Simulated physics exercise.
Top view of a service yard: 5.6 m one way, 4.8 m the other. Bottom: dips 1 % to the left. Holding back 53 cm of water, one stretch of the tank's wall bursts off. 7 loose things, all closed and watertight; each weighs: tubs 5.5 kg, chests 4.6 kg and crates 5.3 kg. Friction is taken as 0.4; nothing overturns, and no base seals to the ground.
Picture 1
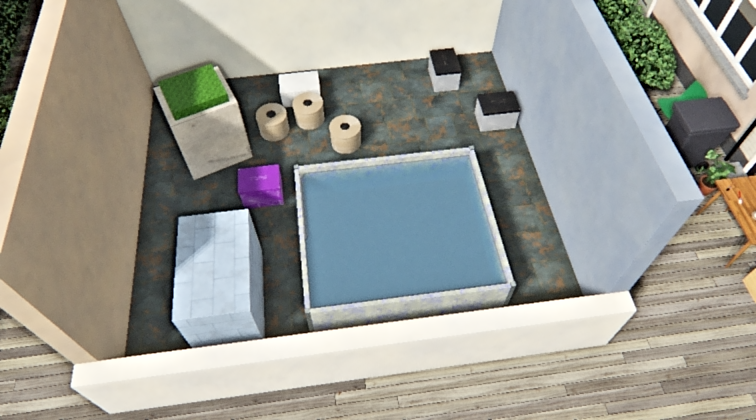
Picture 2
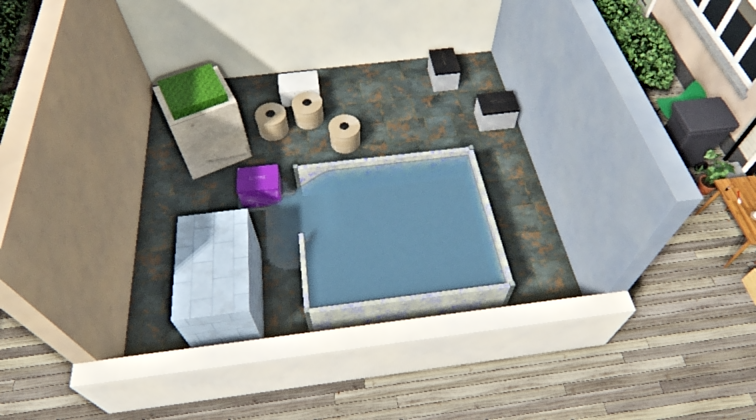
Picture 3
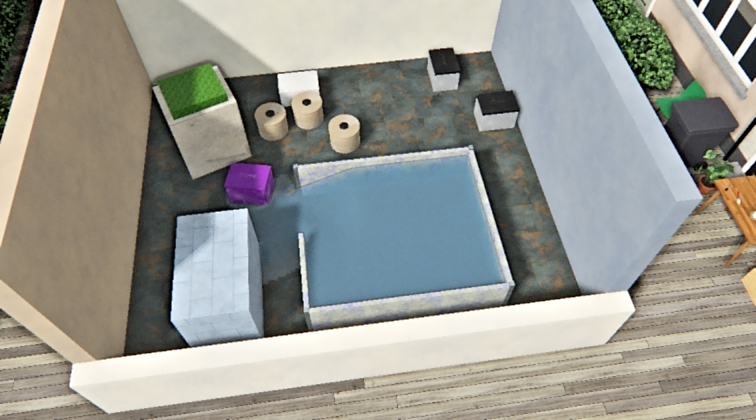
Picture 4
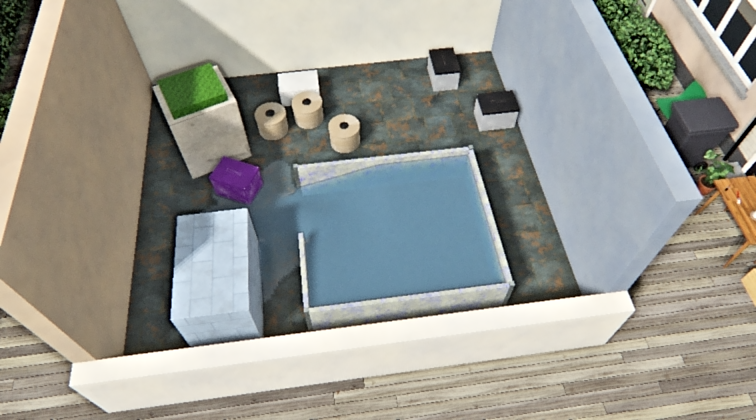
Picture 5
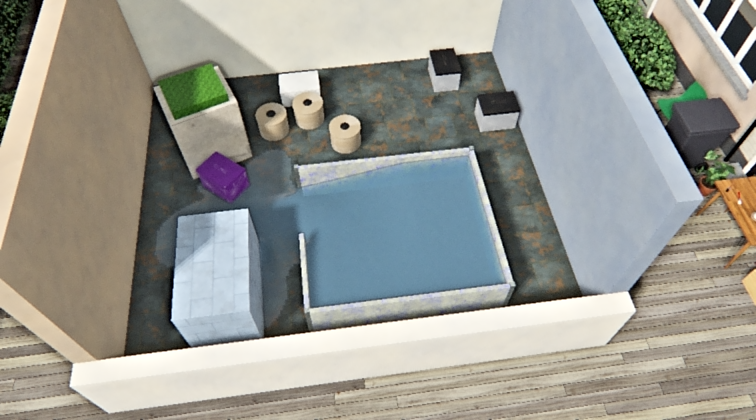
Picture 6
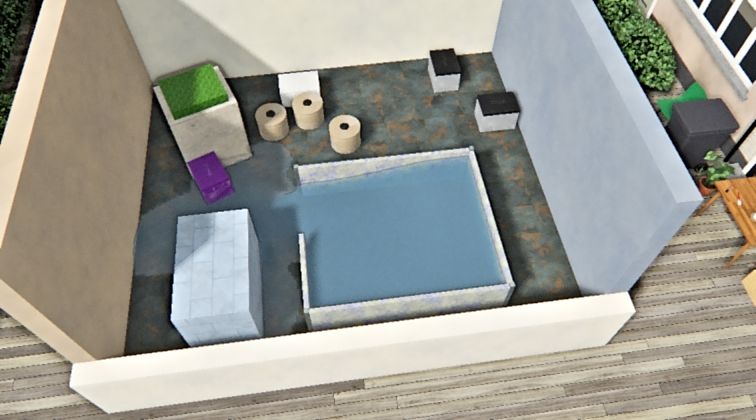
A tank's left wall opens, and water spreads out, pushing a purple chest leftward.
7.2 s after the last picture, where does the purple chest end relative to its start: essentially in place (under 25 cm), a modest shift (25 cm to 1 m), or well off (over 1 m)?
Well off.
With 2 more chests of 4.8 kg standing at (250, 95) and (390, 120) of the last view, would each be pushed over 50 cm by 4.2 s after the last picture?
So that's across the line and then behind the line.
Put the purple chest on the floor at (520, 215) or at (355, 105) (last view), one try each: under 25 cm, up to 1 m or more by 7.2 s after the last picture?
First it drifts a modest way, then it is swept away.
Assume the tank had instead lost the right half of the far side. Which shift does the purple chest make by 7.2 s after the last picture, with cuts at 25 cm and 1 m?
Afterwards the purple chest glides a modest way.
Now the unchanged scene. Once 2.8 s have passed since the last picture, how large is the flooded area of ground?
That flooded area is roughly 17 m2.
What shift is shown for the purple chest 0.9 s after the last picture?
Shift by then: About 150 cm.
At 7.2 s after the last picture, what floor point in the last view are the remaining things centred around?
I'd say about (449, 142) in the last view.
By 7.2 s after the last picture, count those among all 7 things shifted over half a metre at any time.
Tally: 6.
Then, 0.9 s after the last picture the purple chest is near (142, 172), 1.5 m from its start, afloat; 1 afloat.
Then, 2.8 s after the last picture the purple chest is near (199, 69), 2.3 m from its start, afloat; 2 afloat.
Then, 4.8 s after the last picture the purple chest is near (399, 107), 2.3 m from its start, afloat; 5 afloat.
Then, 7.2 s after the last picture the purple chest is near (472, 113), 3.2 m from its start, afloat; 7 afloat.
